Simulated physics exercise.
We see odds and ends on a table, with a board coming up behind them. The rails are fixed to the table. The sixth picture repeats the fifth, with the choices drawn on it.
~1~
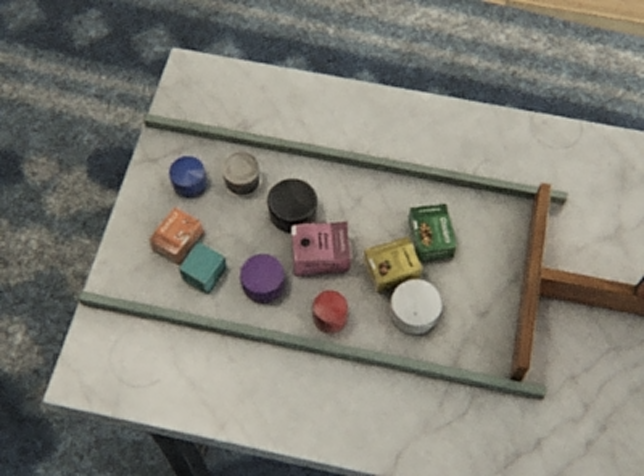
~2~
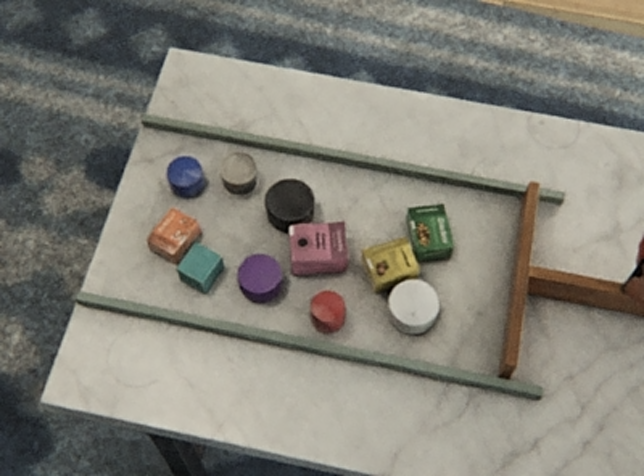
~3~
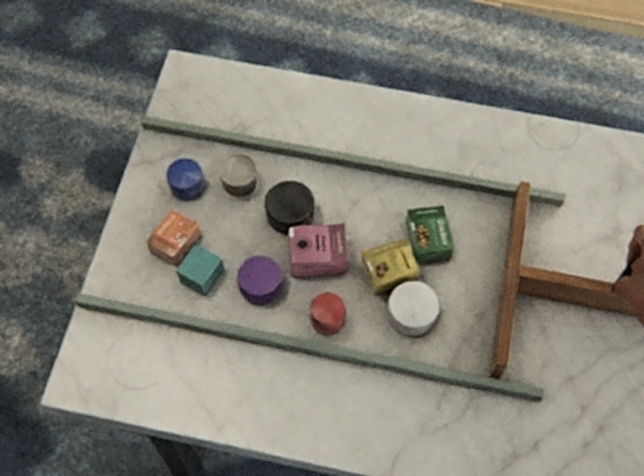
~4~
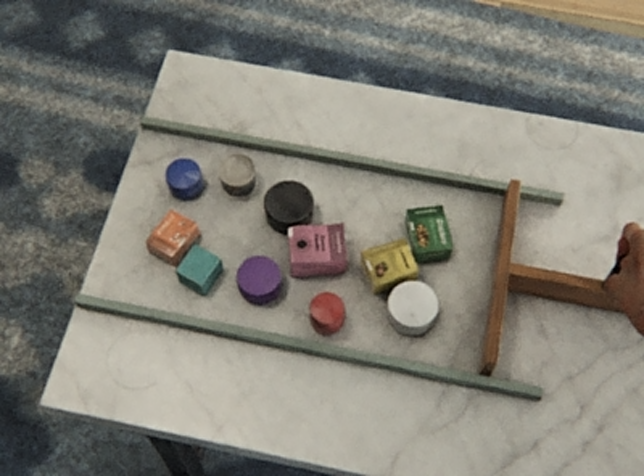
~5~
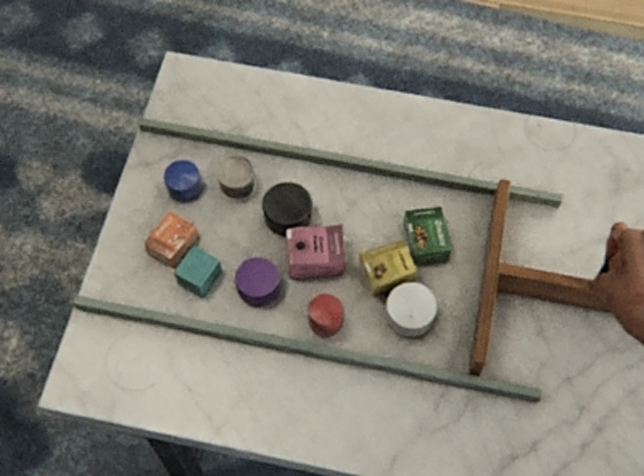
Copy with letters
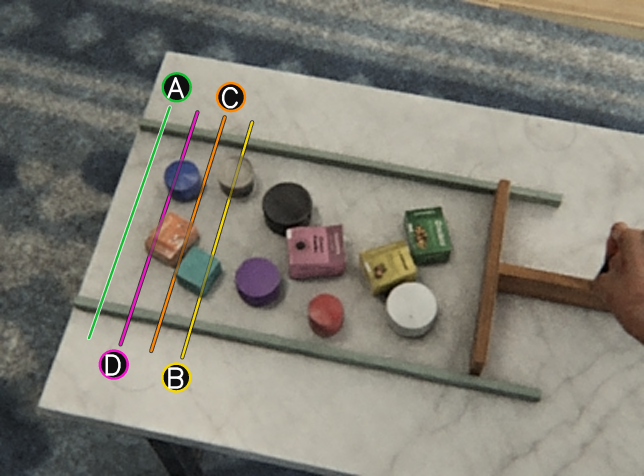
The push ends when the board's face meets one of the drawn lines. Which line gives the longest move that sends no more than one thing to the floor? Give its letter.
B.
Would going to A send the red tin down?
No.
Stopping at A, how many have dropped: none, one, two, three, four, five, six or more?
By then, six or more.
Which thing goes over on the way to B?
The orange packet goes over.
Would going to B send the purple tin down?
No.
On the marked copy, A at (132, 215); B at (220, 232); C at (190, 226); D at (162, 221).
Following B. Soon after the start, board (395, 247); red tin (308, 315); white tin (350, 313).
Later, board (296, 228); orange packet (157, 232); turquoise block (173, 264).
In the end, board (221, 214); orange packet over the edge; blue tin (129, 167); one fallen.
As for the rest, A drops eight; C drops three; D drops seven.
